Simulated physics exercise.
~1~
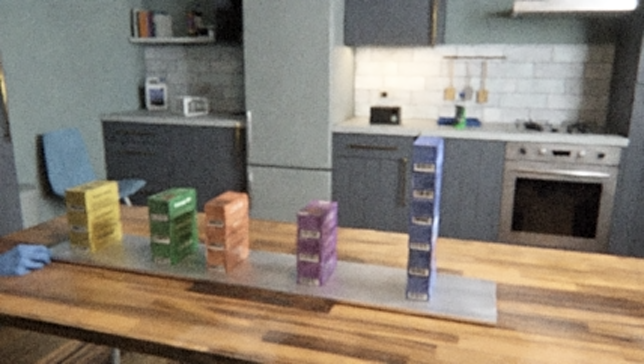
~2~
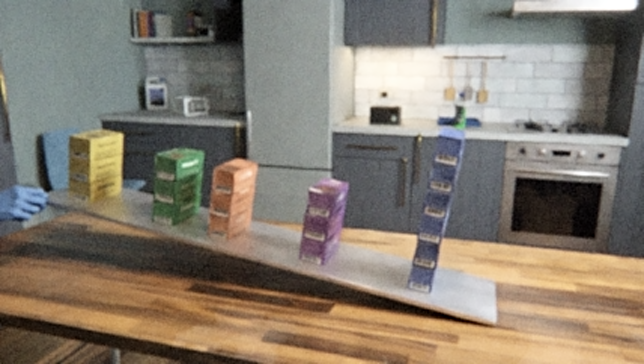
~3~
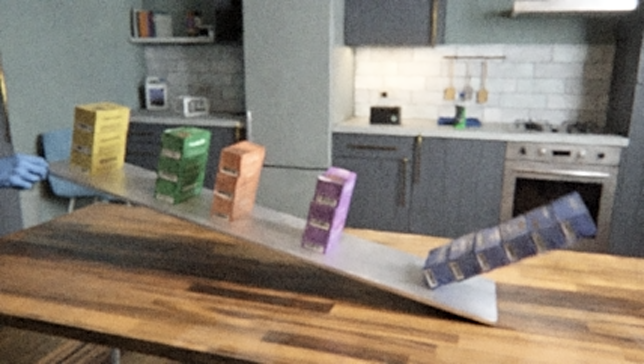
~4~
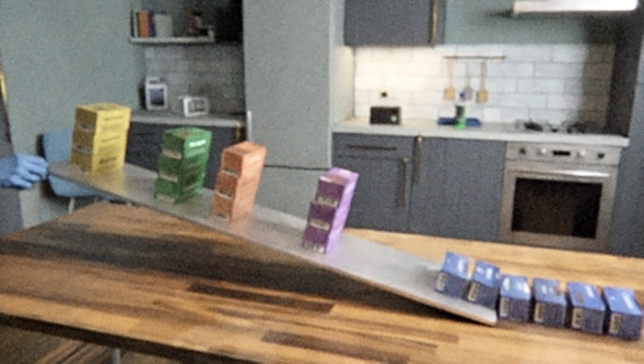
In the video, a gloved hand at the left raises one end of a board holding five colored stacks of packets on a wooden table, and the tall blue stack topples right, ending spread in a row while the yellow, green, orange and purple stacks stay standing.
